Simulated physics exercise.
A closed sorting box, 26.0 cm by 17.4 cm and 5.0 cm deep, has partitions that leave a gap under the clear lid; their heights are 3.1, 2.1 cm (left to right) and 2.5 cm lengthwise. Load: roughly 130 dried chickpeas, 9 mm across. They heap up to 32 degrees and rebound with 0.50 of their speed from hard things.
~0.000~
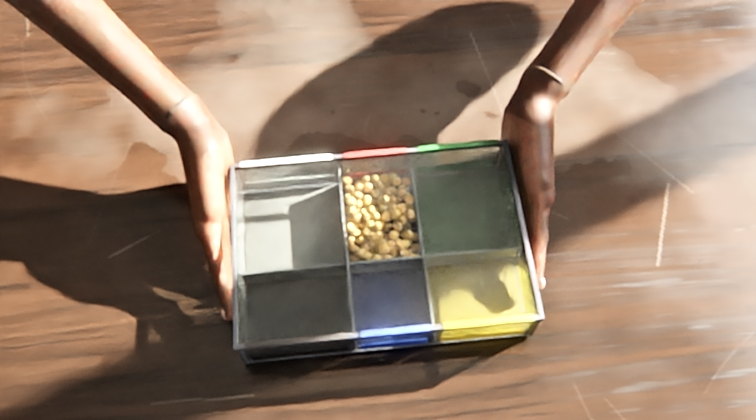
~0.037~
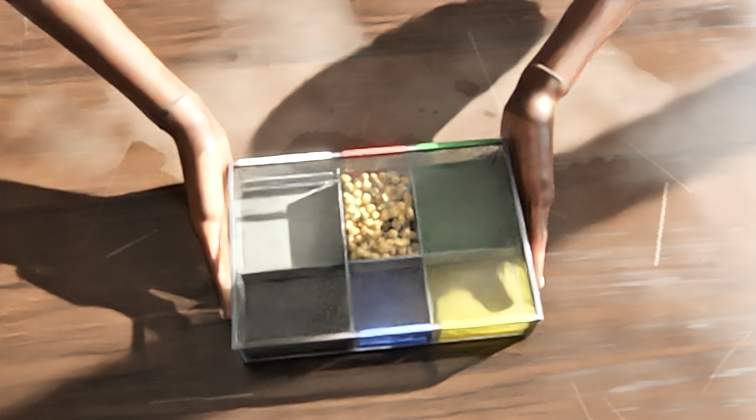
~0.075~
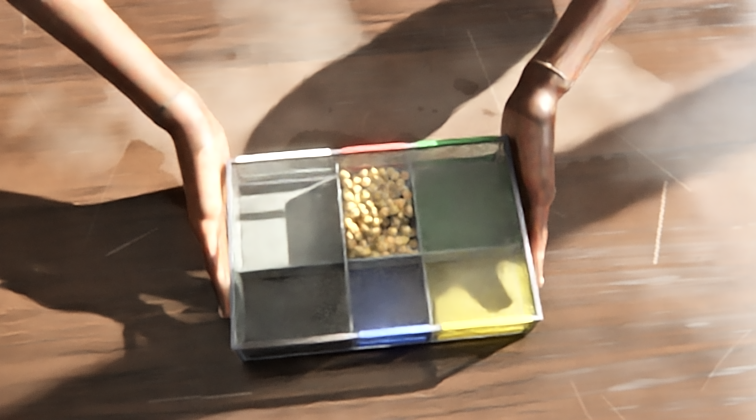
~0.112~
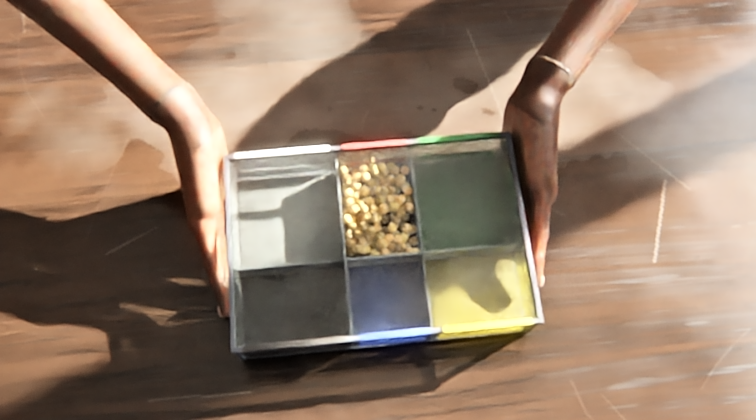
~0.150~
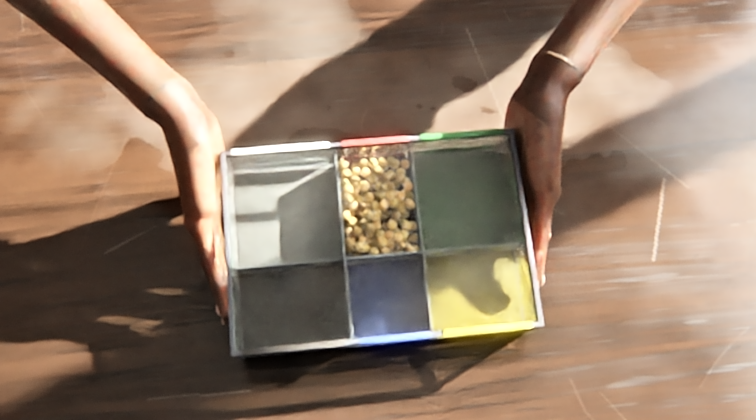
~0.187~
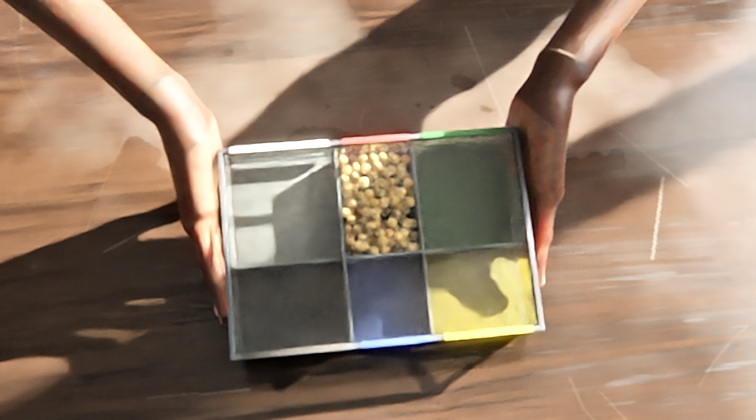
Two hands tilting a clear-lidded, divided box slightly on a wooden surface, the dried chickpeas staying in the top middle compartment.
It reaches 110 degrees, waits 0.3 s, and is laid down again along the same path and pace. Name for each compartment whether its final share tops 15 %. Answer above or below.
Red compartment: Below; blue compartment: Above; green compartment: Below; yellow compartment: Above; white compartment: Below; black compartment: Below.
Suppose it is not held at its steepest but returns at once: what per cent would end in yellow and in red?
Yellow 45; red 0.
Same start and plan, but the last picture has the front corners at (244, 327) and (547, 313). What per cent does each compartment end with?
Red 0, blue 0, green 25, yellow 75, white 0, black 0.
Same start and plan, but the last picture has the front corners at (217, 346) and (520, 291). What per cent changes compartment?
In that case some 85 per cent.
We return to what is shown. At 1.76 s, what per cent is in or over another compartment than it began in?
Some 100 per cent.
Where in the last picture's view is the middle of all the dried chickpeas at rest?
Around (411, 321).
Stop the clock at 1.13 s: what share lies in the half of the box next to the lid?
Roughly 90 per cent.
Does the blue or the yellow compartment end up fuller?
The blue one has more.
Then, at 1.13 s, tilt 110 degrees; red 5 %, blue 60 %, yellow 25 %, black 10 %.
Then, at 1.76 s, tilt 59 degrees; blue 55 %, yellow 40 %, black 10 %.
Then, at 2.44 s, tilt 0 degrees; blue 50 %, yellow 40 %, black 10 %.
At rest (3.3 s), red 0 %, blue 50 %, green 0 %, yellow 40 %, white 0 %, black 10 %.
